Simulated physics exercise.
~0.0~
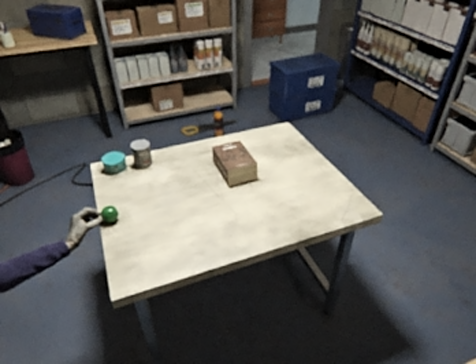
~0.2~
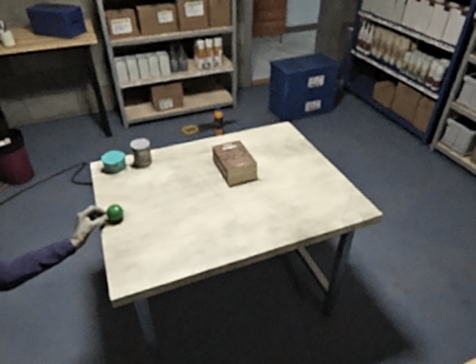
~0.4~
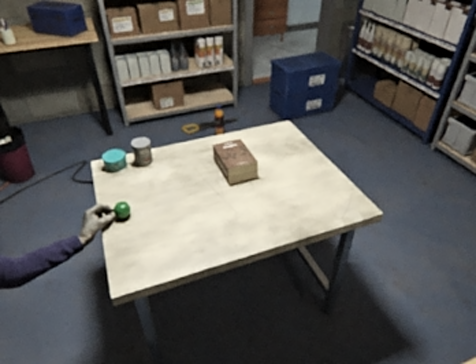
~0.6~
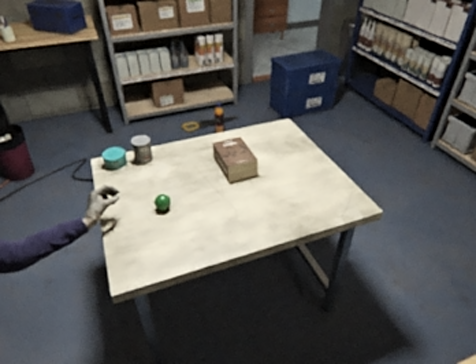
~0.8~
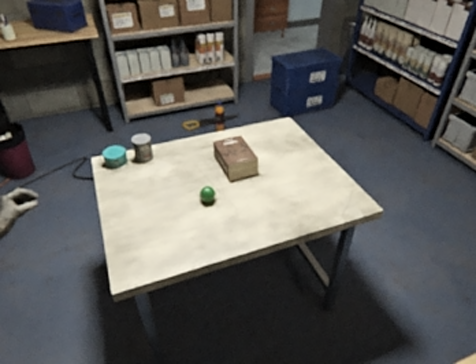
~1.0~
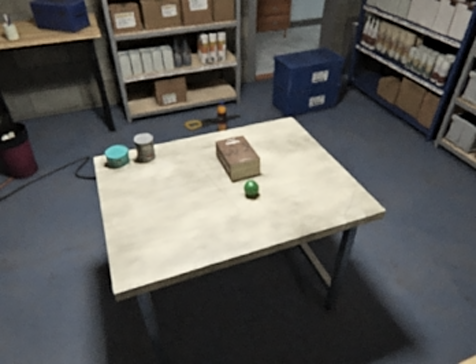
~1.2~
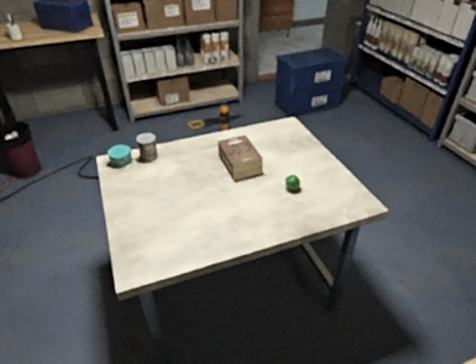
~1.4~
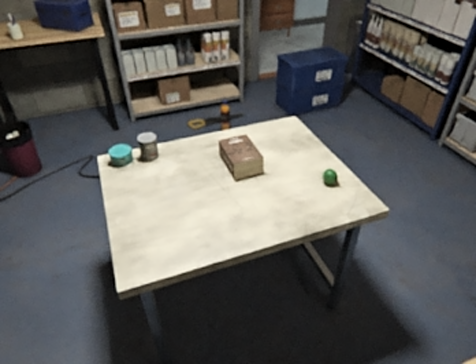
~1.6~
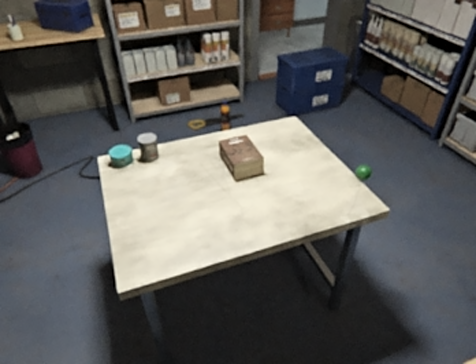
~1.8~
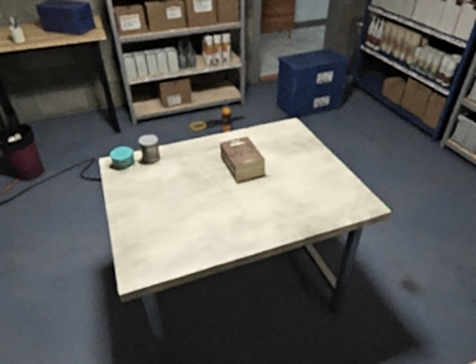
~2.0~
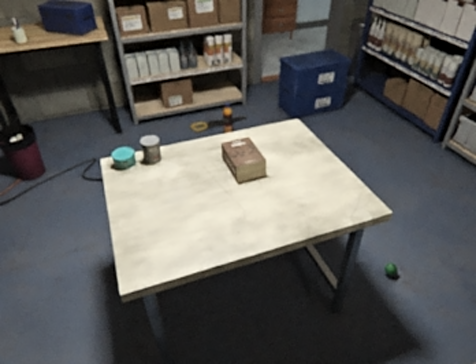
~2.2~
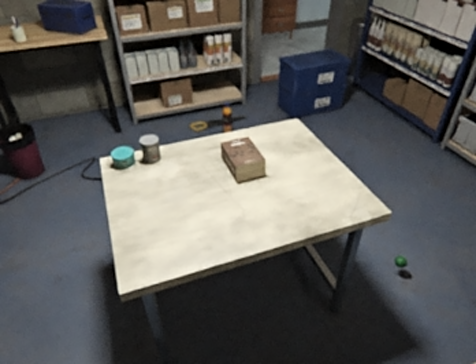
To begin with, a gloved hand holds a small green apple near the left side of a pale table, where a brown book, a turquoise tub and a grey tin also sit. The hand pushes the apple to the right, then lets go and draws back out of view. The apple keeps travelling across the tabletop, passing in front of the book and nearing the right side. It goes over the edge and drops out of sight for a moment. Finally, it reappears on the floor to the right of the table, shifting slightly farther right, while the other items remain in place.
